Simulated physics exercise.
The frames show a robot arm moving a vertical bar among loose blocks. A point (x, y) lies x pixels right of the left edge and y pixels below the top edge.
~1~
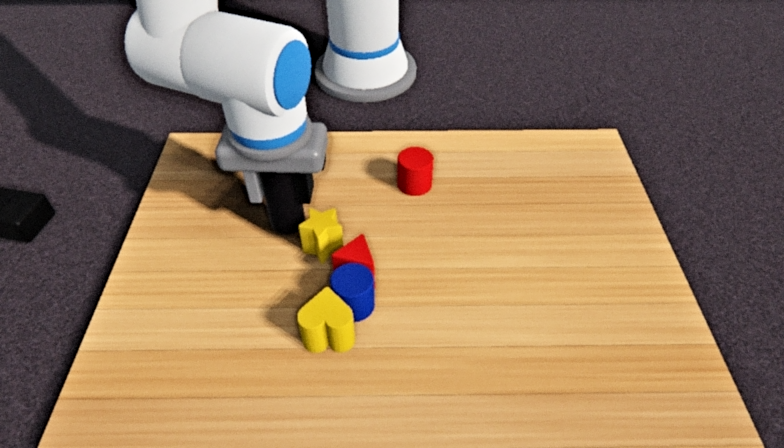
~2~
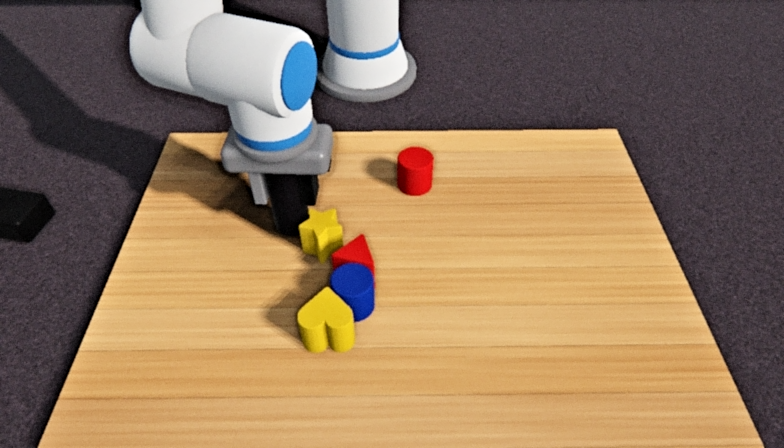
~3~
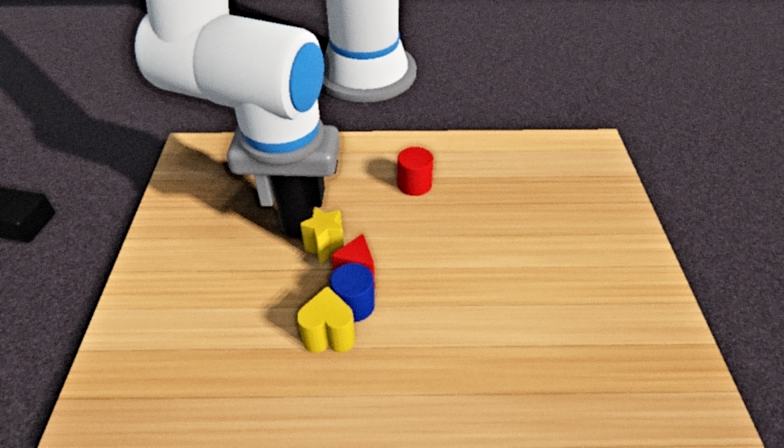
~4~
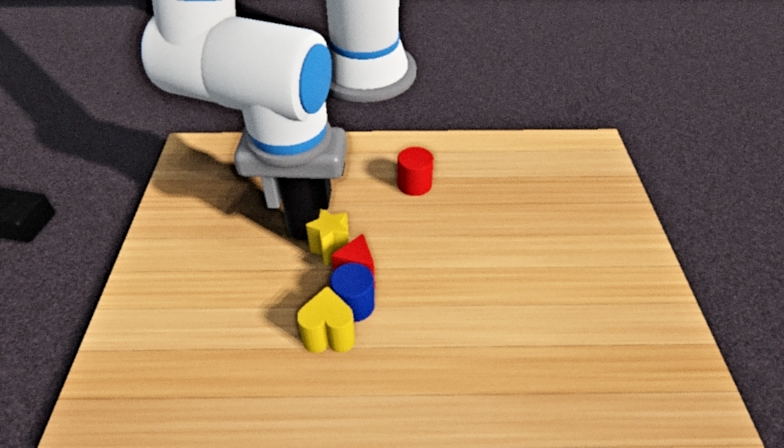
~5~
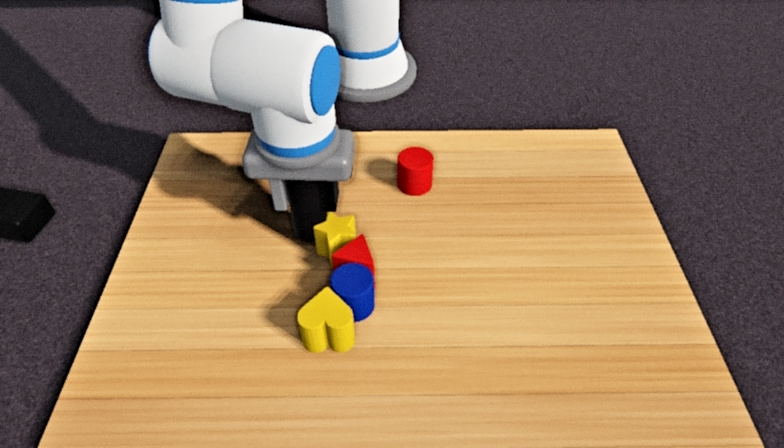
A robot arm eased its dark bar slightly to the right across a wooden board, nudging a yellow star-shaped block a little closer to a red triangle, while the other blocks stayed still.
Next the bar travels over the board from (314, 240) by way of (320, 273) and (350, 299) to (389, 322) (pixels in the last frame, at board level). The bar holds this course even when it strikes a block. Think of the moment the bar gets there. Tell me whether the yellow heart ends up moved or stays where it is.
It keeps its position.
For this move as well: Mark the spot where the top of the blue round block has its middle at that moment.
So, by the moment the path ends, you'll find the top centre of the blue round block at (412, 328).
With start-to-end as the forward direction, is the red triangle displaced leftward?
I believe so.
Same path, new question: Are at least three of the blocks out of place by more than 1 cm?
I'd say yes.
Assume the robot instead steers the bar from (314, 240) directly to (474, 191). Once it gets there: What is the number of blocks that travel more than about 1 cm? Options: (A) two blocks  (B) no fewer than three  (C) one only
C: One only.
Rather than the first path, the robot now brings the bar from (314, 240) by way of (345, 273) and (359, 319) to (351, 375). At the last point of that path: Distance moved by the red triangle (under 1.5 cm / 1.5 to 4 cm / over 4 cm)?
Result: Over 4 cm.
On the path given first. One third of the way, bar (319, 263); yellow star-shaped block (350, 240), turned 45° anticlockwise; red triangle (379, 254).
Two thirds of the way, bar (350, 290); yellow star-shaped block (361, 244), turned 95° anticlockwise; blue round block (376, 299); red triangle (393, 256), turned 15° anticlockwise.
At the end, bar (389, 313); yellow heart still; yellow star-shaped block (361, 245), turned 100° anticlockwise; blue round block (412, 328); red triangle (393, 256), turned 15° anticlockwise.
